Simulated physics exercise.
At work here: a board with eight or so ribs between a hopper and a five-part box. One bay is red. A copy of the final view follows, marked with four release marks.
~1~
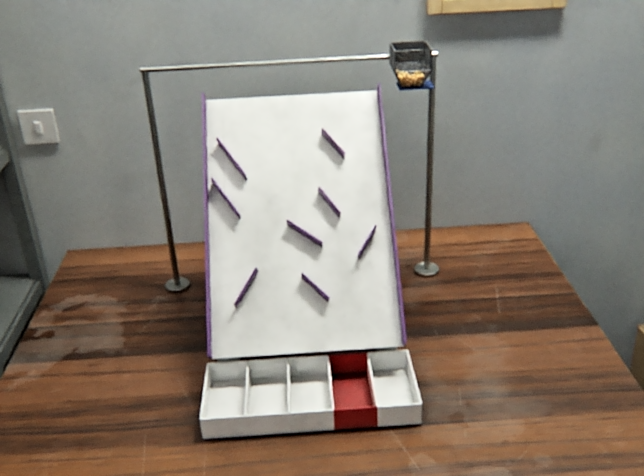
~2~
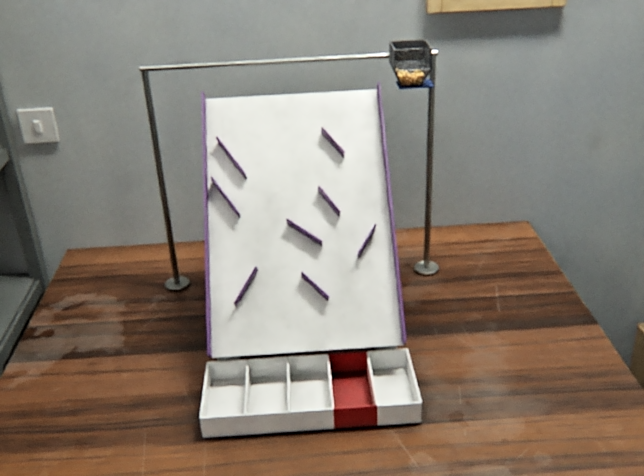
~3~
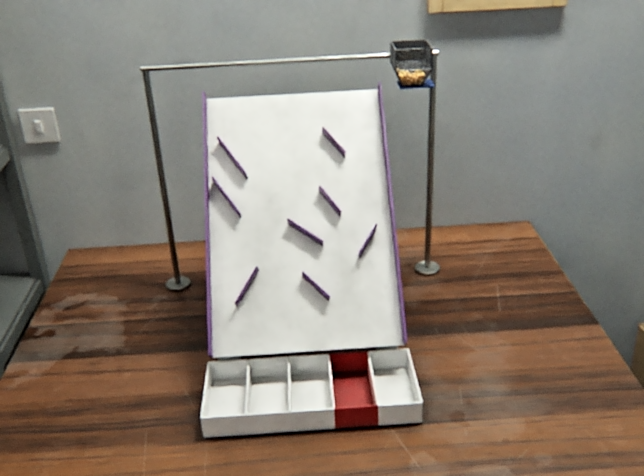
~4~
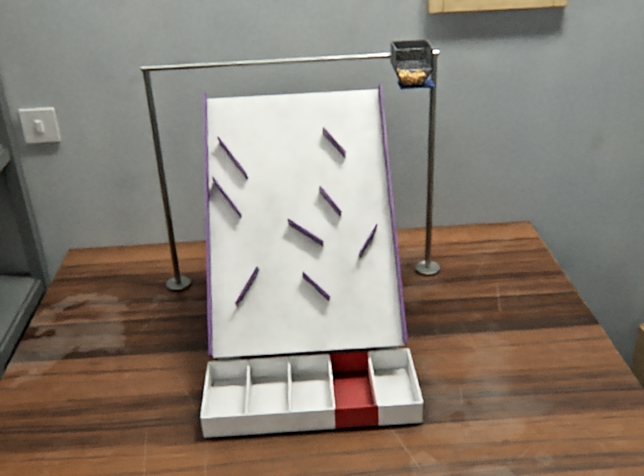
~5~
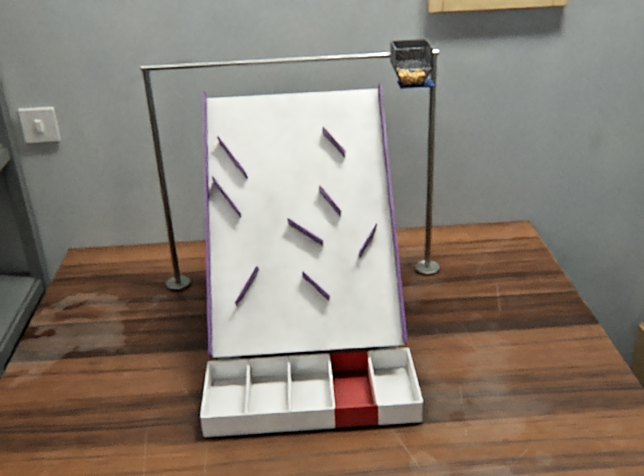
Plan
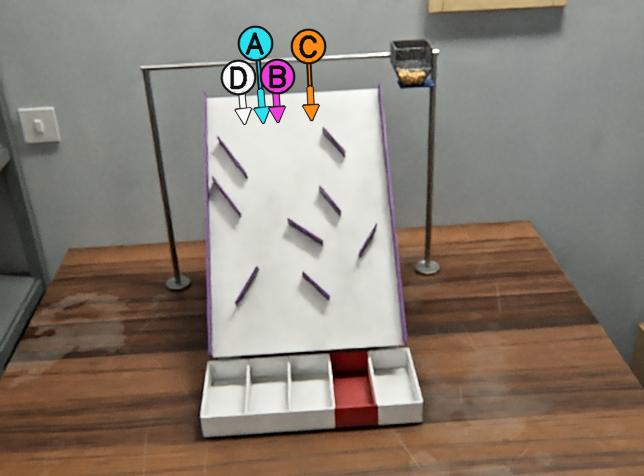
Nothing moves as a small dark hopper sits above a tilted white board with purple ribs.
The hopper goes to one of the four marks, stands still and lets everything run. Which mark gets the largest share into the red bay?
C works best here.
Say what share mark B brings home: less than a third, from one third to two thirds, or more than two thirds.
It is less than a third.
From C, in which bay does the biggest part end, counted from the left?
It is the fourth one.
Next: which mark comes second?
It is B.
On the marked copy, mark A meets the board at (262, 117); mark B meets the board at (277, 116); mark C meets the board at (311, 114); mark D meets the board at (244, 118).
Choosing A, a stray few in the red bay, about two thirds in other bays, about a third outside the box.
Choosing B, about a quarter in the red bay, about half in other bays, about a quarter outside the box.
Choosing C, about half in the red bay, about a quarter in other bays, a small part held on the board, a small part outside the box.
Choosing D, none in the red bay, most in other bays, about a quarter outside the box.
